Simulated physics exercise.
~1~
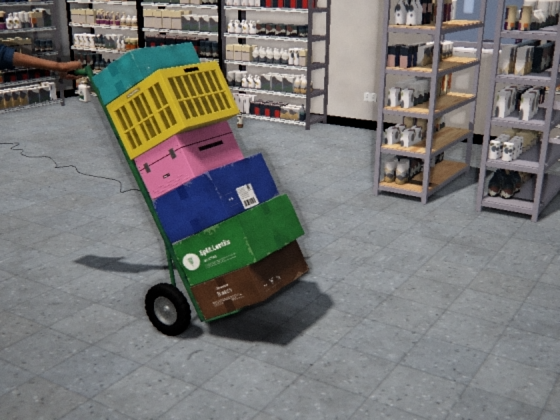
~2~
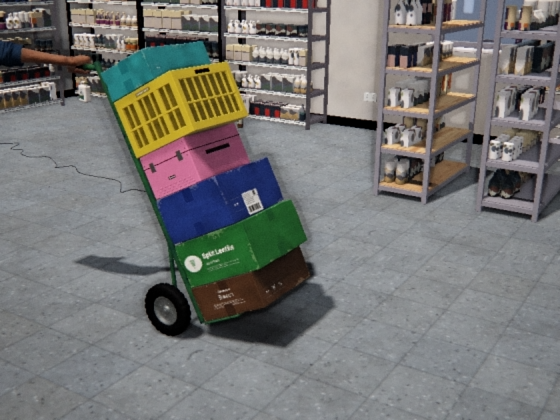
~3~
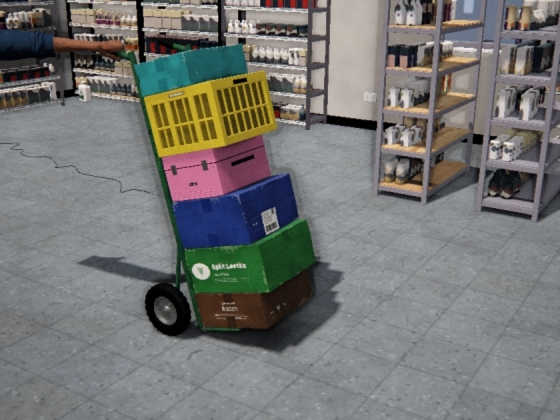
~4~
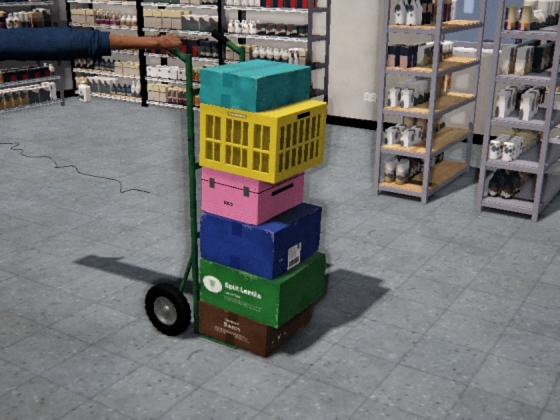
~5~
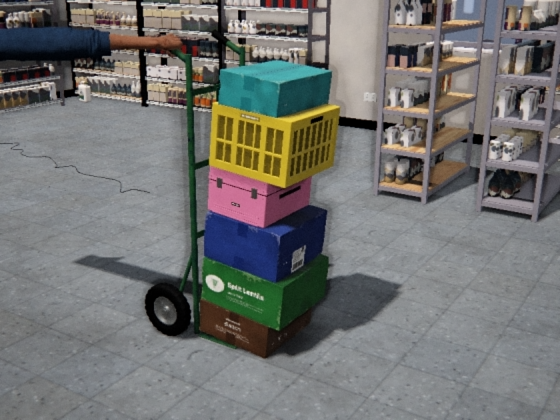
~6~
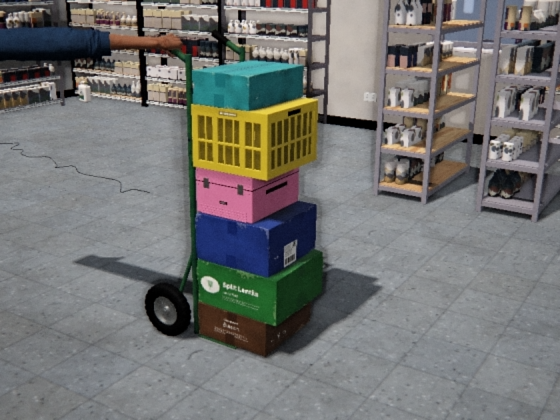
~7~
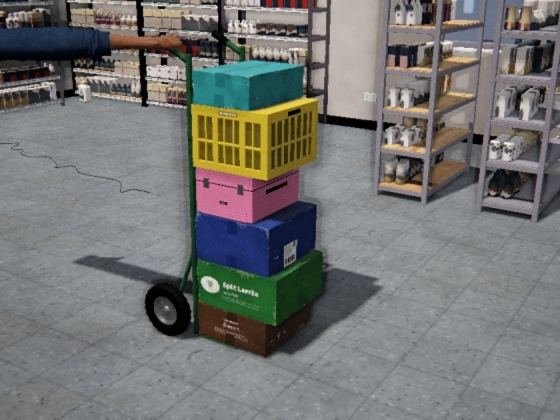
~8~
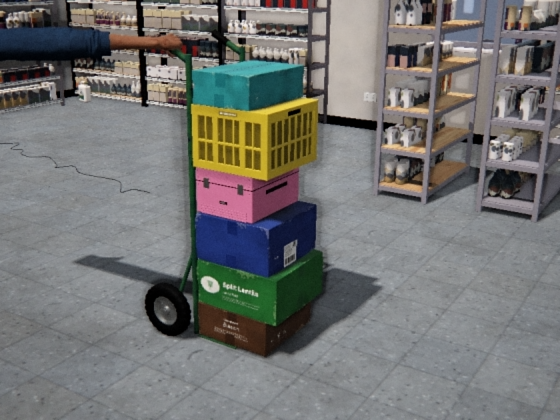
Hand tipping a loaded hand truck upright in a shop, its colourful stacked boxes rocking forward, then settling back and standing still.
